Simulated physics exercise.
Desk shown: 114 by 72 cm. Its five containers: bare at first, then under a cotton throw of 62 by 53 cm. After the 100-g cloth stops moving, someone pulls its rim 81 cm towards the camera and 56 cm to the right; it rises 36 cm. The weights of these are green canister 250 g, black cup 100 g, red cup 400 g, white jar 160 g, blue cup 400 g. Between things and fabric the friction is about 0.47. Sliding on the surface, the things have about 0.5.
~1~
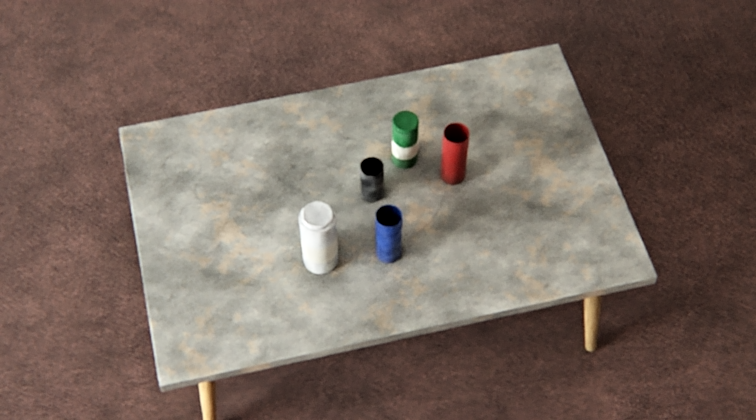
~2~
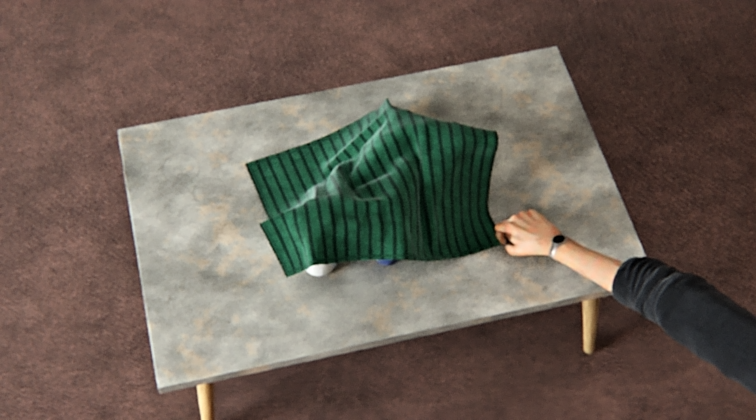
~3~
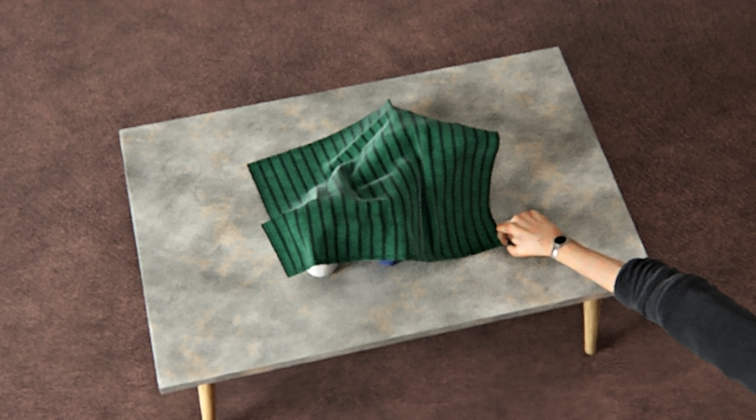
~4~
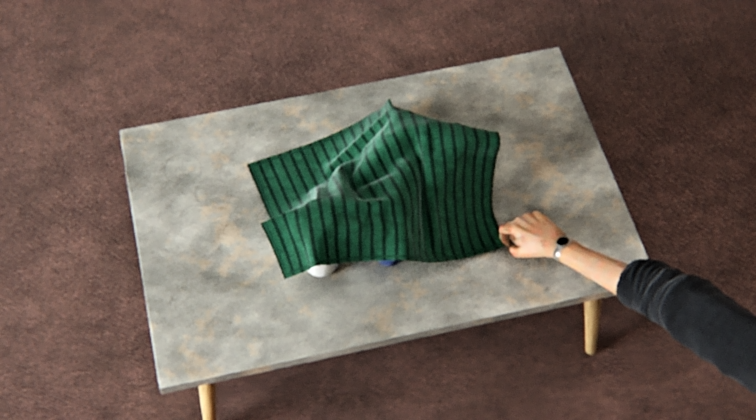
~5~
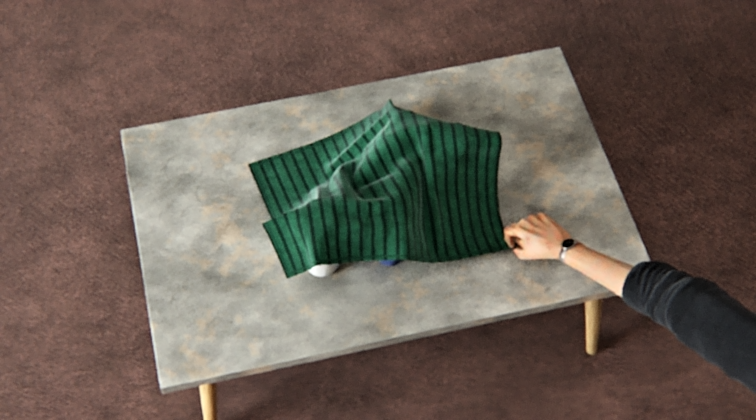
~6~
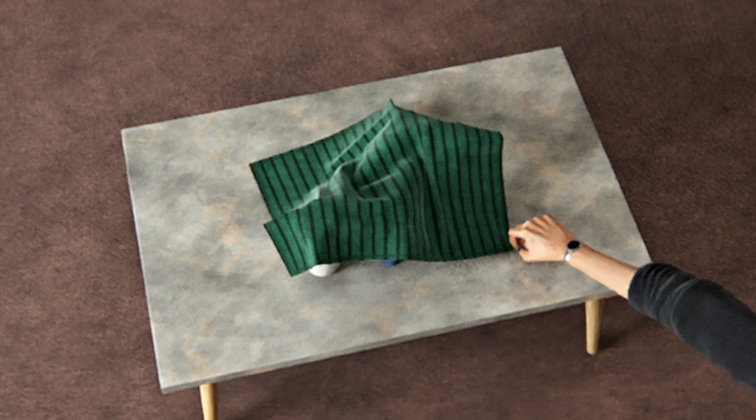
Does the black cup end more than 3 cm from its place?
Pretty sure it changes spots.
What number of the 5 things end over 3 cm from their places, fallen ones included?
Counting them up, I get 1.
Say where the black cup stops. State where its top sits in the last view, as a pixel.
At about (411, 228).
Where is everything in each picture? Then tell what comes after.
Green canister (406, 121), 15 cm tall; white jar (317, 214), 19 cm tall; black cup (372, 166), 11 cm tall; red cup (457, 133), 17 cm tall; blue cup (389, 216), 16 cm tall, in the first frame.
Cotton throw corners (286, 277) (245, 164) (466, 134); grip (504, 243), in the second frame.
Cotton throw corners (288, 278) (247, 164); grip (506, 244), in the third frame.
Cotton throw corners (285, 279) (247, 165); grip (508, 245), in the fourth frame.
Cotton throw corners (287, 278) (248, 164); grip (513, 246), in the fifth frame.
Cotton throw corners (291, 277) (249, 164) (470, 134); grip (518, 248), in the sixth frame.
Next, middle of the cotton throw at (443, 207); black cup on its side, 7 cm off its start.
Then, middle of the cotton throw at (596, 317); black cup on its side, 12 cm off its start.
After that, middle of the cotton throw at a place out of view; black cup on its side, 14 cm off its start at (411, 228).
Later, middle of the cotton throw at a place out of view; black cup on its side, 14 cm off its start.
At the end, middle of the cotton throw at a place out of view; black cup on its side, 14 cm off its start at (411, 228).
